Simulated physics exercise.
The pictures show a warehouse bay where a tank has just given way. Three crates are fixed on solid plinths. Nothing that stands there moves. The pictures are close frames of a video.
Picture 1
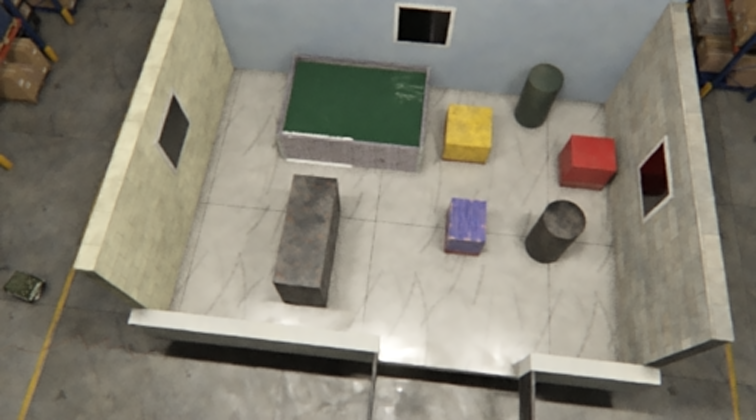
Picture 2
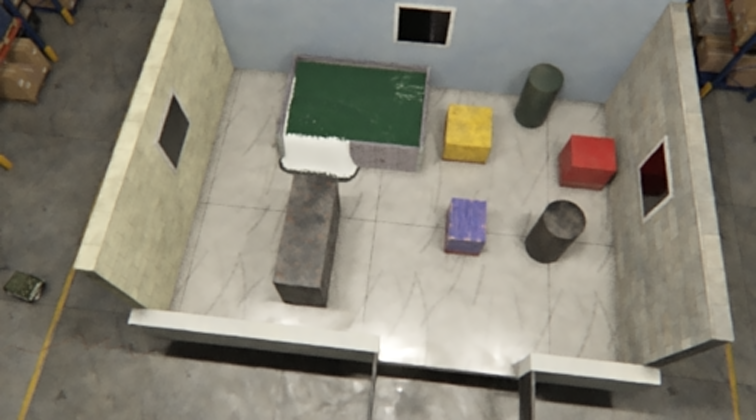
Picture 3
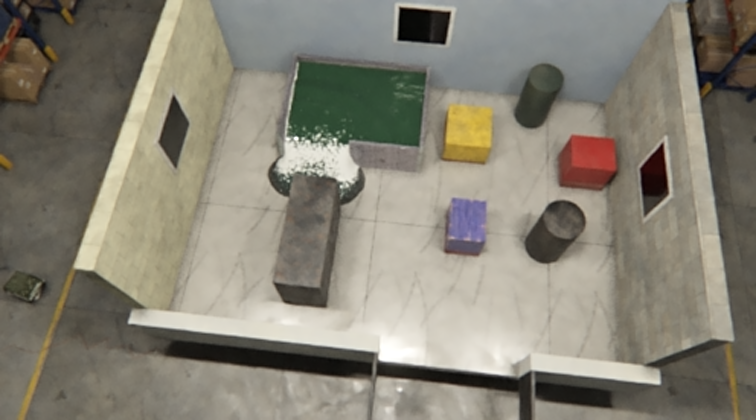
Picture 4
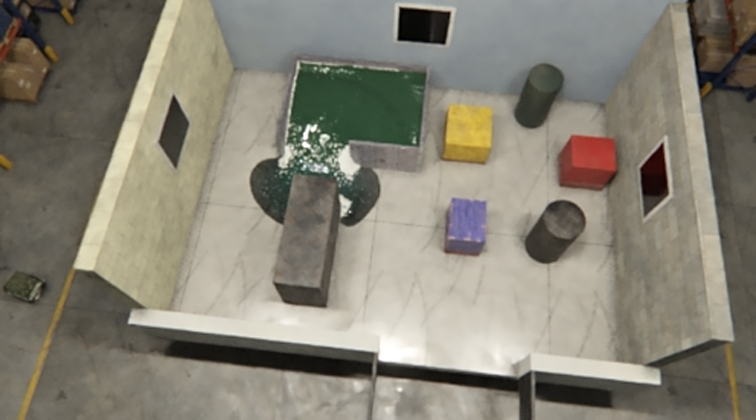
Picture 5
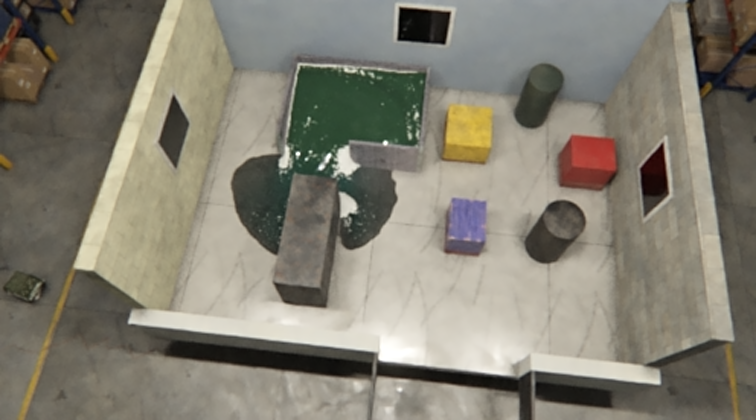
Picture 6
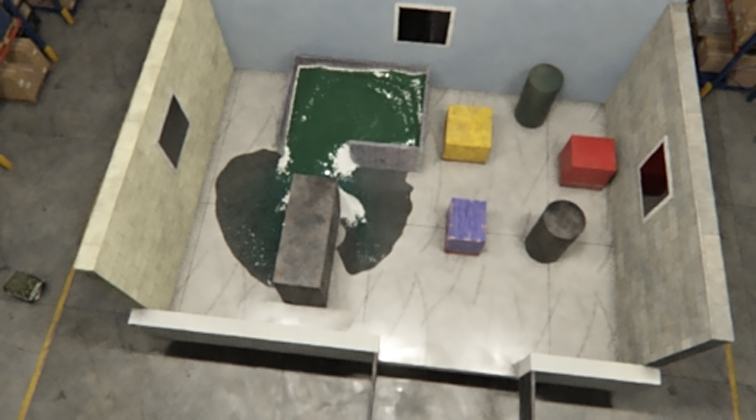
At first, a tank of dark green water sits whole in a walled bay, near a long grey block, coloured boxes and dark cylinders. Water then bursts through the left part of its front side, foams white against the block, and splits around it, spreading a wide dark pool over the floor.
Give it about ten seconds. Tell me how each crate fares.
In the end: The blue crate is soaked; the red crate keeps dry; the yellow crate is soaked.
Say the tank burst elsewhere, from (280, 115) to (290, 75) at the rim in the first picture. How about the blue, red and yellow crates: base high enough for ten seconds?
Then: Blue keeps dry, red is spared, yellow is wetted.
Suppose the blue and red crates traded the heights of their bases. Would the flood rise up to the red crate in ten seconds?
My reading: The red crate gets wet.
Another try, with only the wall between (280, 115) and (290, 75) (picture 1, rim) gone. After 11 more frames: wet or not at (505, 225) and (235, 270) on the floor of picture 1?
In that order: Dry, flooded.
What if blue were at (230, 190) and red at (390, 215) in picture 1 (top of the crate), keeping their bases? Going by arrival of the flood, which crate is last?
It is the crate marked yellow.
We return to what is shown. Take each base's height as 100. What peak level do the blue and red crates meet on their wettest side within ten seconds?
Near 170 and 70 in a hundred.
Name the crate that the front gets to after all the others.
Last comes the red one.
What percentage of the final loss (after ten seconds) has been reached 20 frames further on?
Near 30 in a hundred.
A moment on, water covers 35 % of the floor; the blue crate water round its plinth, the red crate not reached, the yellow crate not reached.
Next, water covers 50 % of the floor; the blue crate water round its plinth, the red crate not reached, the yellow crate water round its plinth.
Then, water covers 70 % of the floor; the blue crate water round its plinth, the red crate water round its plinth, the yellow crate water round its plinth.
Later, water covers 95 % of the floor; the blue crate water round its plinth, the red crate water round its plinth, the yellow crate water round its plinth.
In the end, water covers 100 % of the floor; the blue crate was topped, the red crate stayed above the water, the yellow crate was topped.
